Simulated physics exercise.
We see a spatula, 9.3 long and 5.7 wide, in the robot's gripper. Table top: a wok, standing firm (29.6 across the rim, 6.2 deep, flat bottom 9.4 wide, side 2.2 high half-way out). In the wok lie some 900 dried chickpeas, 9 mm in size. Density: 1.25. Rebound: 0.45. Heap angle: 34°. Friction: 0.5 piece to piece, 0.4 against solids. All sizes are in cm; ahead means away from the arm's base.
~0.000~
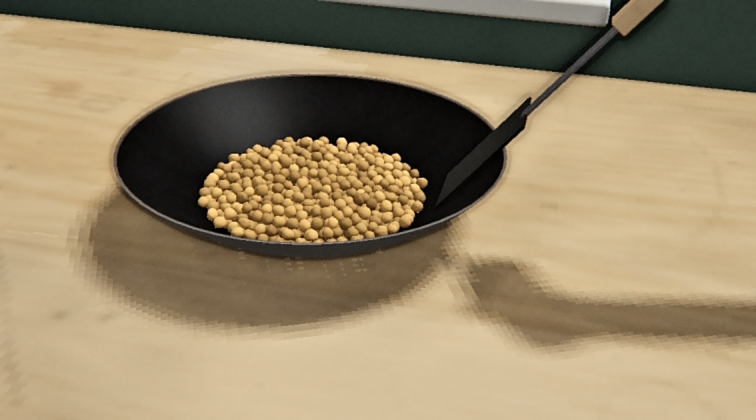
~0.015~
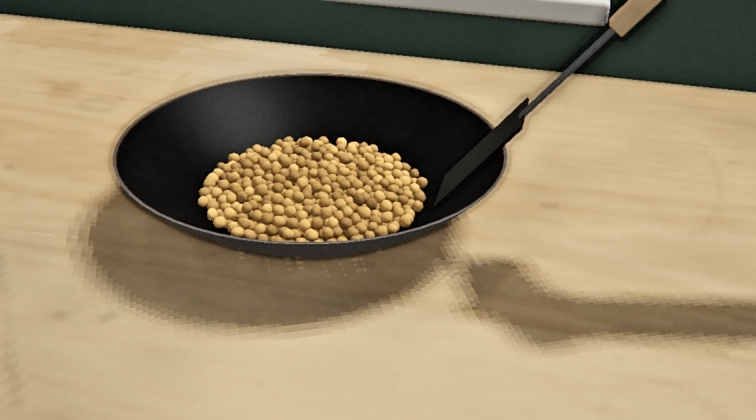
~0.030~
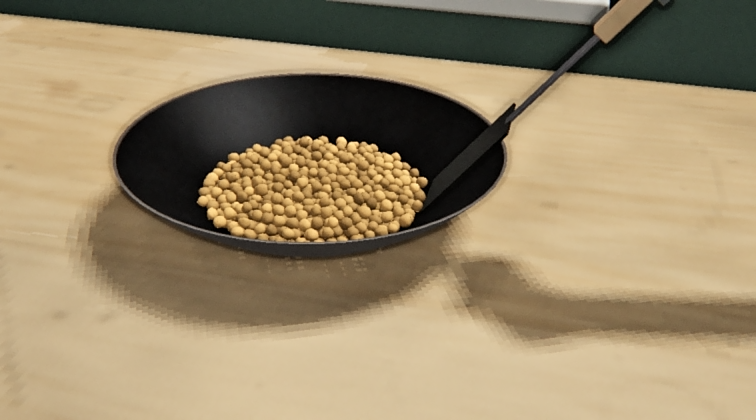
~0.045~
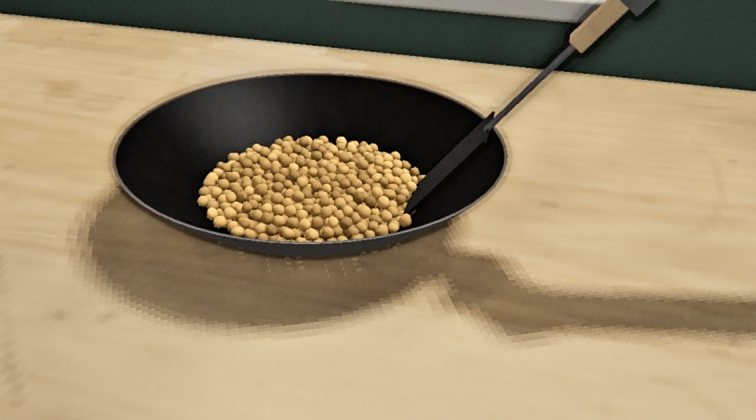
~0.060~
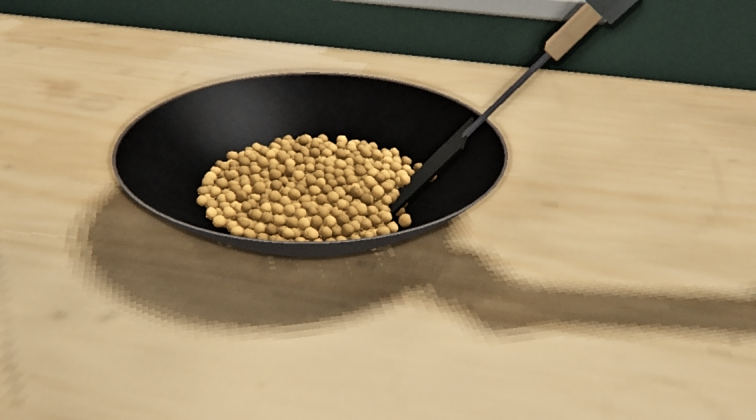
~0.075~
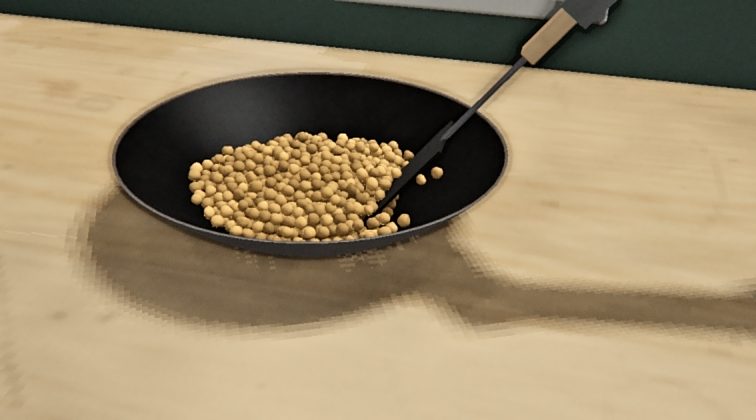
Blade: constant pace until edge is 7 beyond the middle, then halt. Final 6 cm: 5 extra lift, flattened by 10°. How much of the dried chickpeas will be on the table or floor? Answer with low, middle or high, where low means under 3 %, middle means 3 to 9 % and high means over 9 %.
High.
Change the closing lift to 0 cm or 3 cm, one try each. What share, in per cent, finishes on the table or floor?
Result, in order: Approx. 5 % and 15 %.
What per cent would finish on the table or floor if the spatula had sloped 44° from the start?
In that case some 15 per cent.
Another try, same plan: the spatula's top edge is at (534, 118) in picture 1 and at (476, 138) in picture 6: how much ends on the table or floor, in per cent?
Around 5 per cent finishes on the table or floor.
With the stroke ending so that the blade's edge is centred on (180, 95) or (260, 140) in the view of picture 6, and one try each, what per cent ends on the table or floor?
Close to 25 and close to 5 per cent, respectively.
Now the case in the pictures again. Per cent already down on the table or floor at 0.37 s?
Around 5 %.
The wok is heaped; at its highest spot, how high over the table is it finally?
Height at the end: Around 6.0 cm.
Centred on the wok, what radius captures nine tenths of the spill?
The distance is roughly 70 cm.
After 0.11 s, sloping 52°, highest piece 6 above the table; 900 in the wok.
After 0.15 s, sloping 49°, highest piece 7 above the table; 900 in the wok.
After 0.37 s, sloping 42°, highest piece 10 above the table; 773 in the wok, 47 on the table or floor, 80 on the blade or in flight.
After 1.42 s, sloping 42°, highest piece 6 above the table; 773 in the wok, 127 on the table or floor.
In the end, 773 in the wok, 127 on the table or floor. That is 14 % on the table or floor.
